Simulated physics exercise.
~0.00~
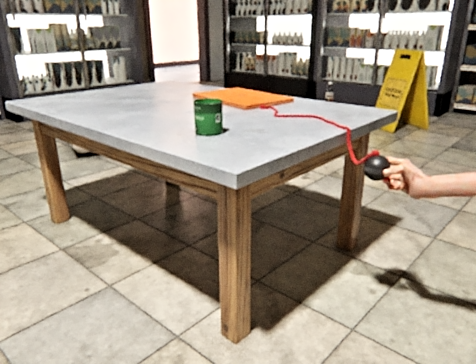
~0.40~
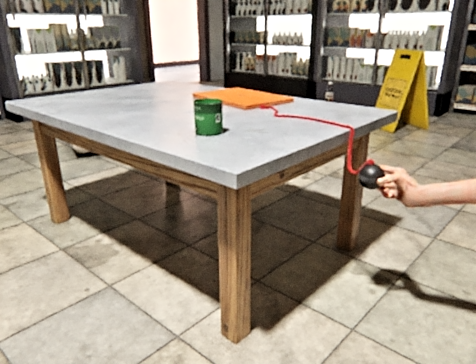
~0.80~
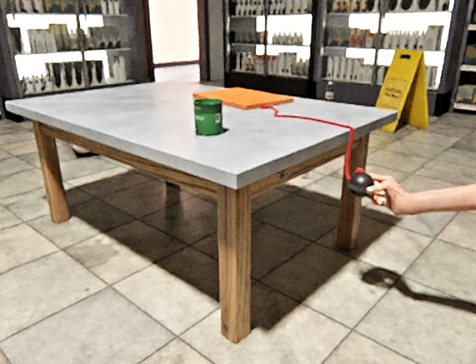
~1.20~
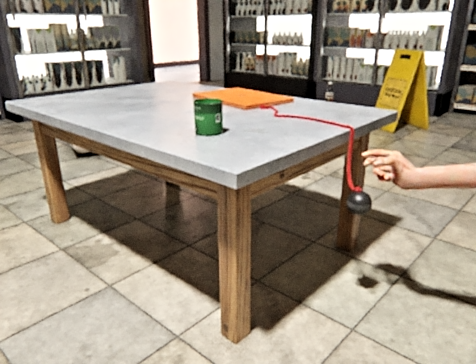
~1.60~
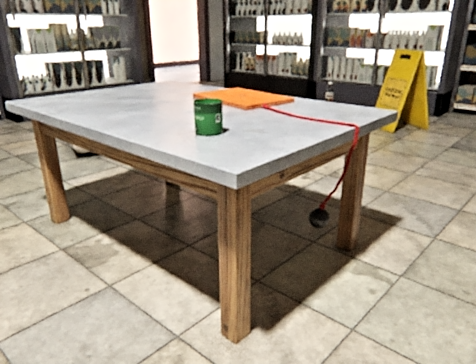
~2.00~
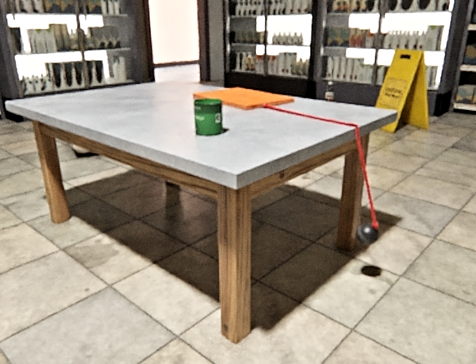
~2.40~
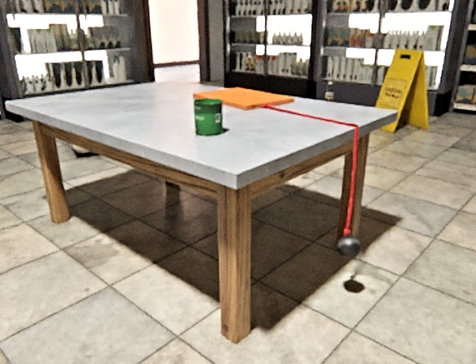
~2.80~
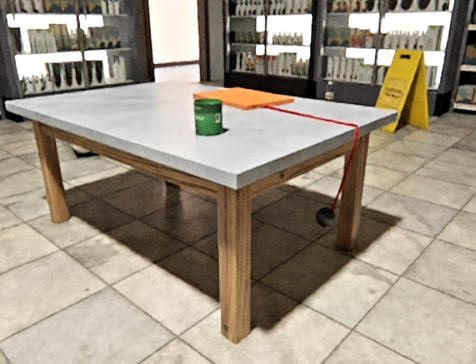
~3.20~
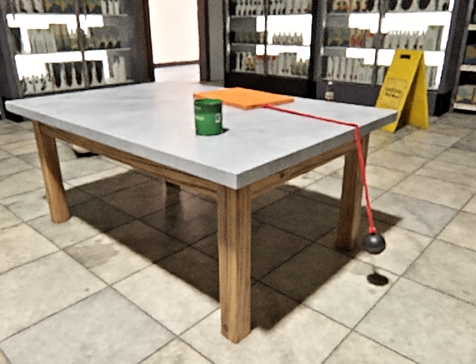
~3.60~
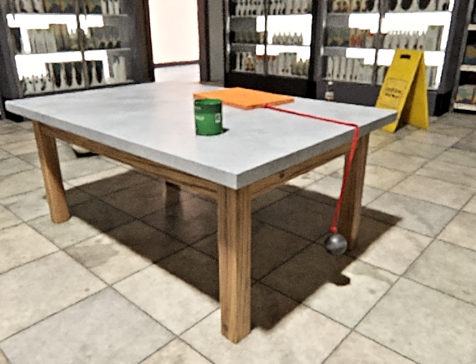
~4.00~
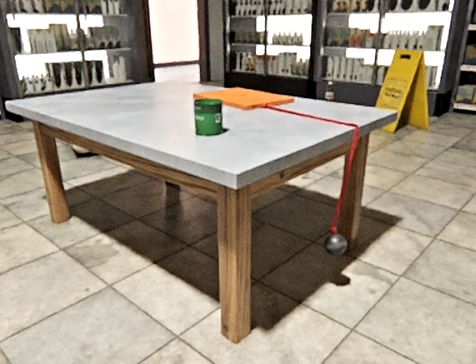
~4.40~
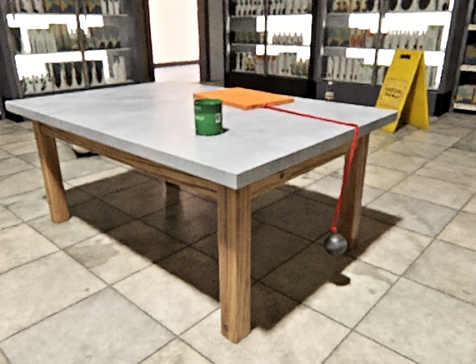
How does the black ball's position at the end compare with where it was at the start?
At the start the ball was held in a hand just off the right side of the table, near the height of its edge. By the end it hung still on the cord, lower down and a little farther left, near the table leg.
In a room with lit display shelves, a hand beside a table lowered a black ball on a red cord and let go. The ball swung back and forth below the edge and came to rest hanging, while the green cup and flat orange object stayed put.
